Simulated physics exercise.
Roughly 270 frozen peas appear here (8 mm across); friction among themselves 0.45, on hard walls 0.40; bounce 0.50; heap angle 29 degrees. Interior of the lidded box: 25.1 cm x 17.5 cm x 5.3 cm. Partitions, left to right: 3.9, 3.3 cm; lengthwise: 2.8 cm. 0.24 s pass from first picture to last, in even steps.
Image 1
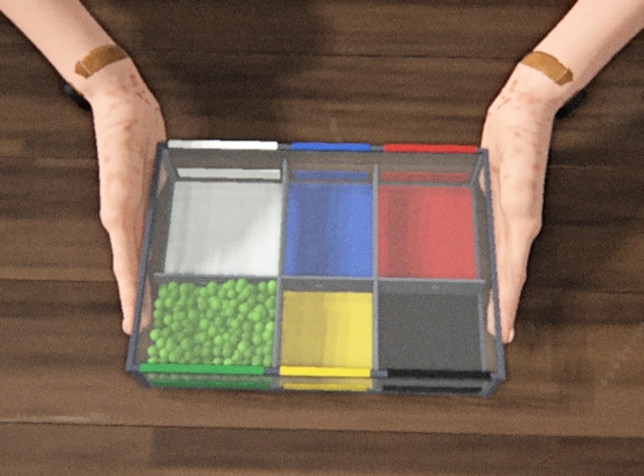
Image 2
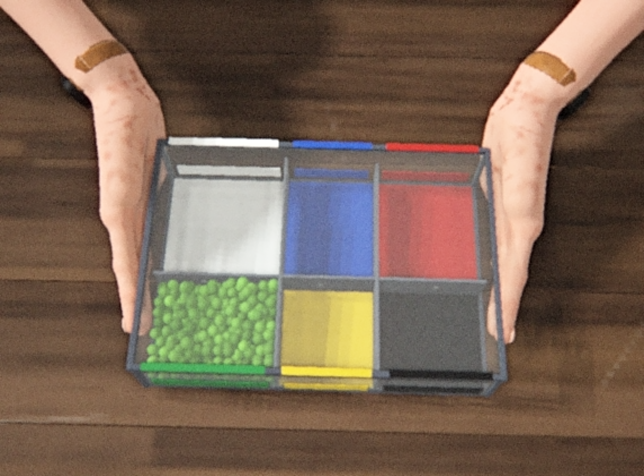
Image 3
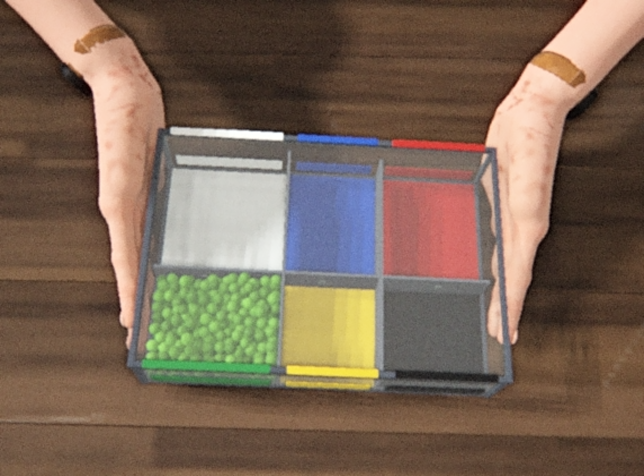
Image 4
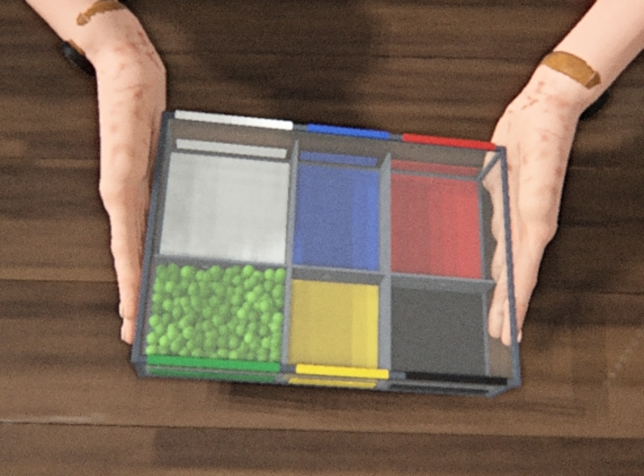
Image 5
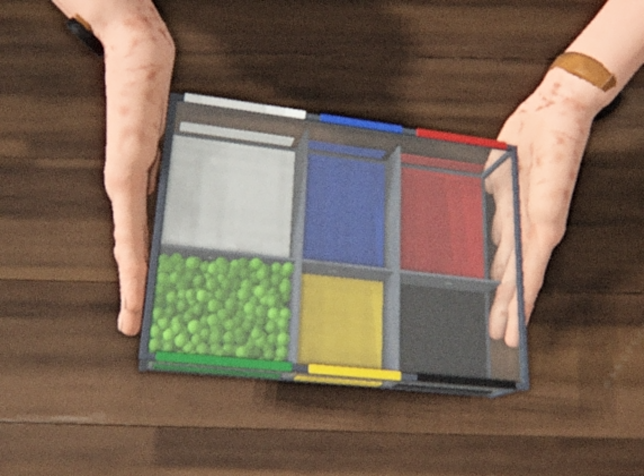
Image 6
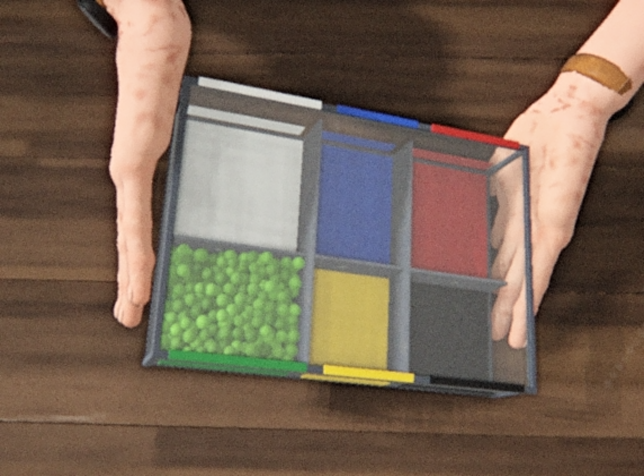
At the start, two hands hold a clear divided box level above a wooden surface, with green peas filling the lower-left compartment and the other colored sections empty. The hands then tilt the box steadily, its left side rising and right side lowering, while the peas stay in the green section.
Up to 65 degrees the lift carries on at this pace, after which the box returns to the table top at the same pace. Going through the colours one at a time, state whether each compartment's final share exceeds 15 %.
Red: Does not exceed; blue: Does not exceed; green: Exceeds; yellow: Does not exceed; white: Does not exceed; black: Does not exceed.
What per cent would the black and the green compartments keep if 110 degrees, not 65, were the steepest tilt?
Then: Black 5; green 90.
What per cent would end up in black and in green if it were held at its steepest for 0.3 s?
Black 0, green 95.
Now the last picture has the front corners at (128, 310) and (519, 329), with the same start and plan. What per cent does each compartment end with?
Red 0; blue 5; green 65; yellow 0; white 35; black 0.
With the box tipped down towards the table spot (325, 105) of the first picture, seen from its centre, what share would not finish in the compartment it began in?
Roughly 35 % of the pieces.
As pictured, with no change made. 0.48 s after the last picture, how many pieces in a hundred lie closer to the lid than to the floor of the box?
About 40 per cent.
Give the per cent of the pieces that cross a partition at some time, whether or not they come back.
Estimate: Around 5 %.
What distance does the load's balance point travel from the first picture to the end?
About 1.5 cm.
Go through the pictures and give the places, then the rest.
Box tilt 0 degrees, front corners at (134, 366) and (499, 374); green 100 %, in the first frame.
Box tilt 1 degrees, front corners at (134, 365) and (501, 375), in the second frame.
Box tilt 5 degrees, front corners at (135, 361) and (506, 377), lowest corner right front, in the third frame.
Box tilt 10 degrees, front corners at (139, 357) and (514, 380), lowest corner right front, in the fourth frame.
Box tilt 16 degrees, front corners at (147, 353) and (522, 384), lowest corner right front, in the fifth frame.
Box tilt 21 degrees, front corners at (159, 351) and (530, 387), lowest corner right front; green 100 %, in the sixth frame.
Then, 0.48 s after the last picture, tilt 63 degrees; green 95 %, yellow 5 %.
Then, 0.81 s after the last picture, tilt 25 degrees; green 95 %, yellow 5 %.
Then, 1.23 s after the last picture, tilt 0 degrees; green 95 %, yellow 5 %.
In the end, red 0 %, blue 0 %, green 95 %, yellow 5 %, white 0 %, black 0 %.
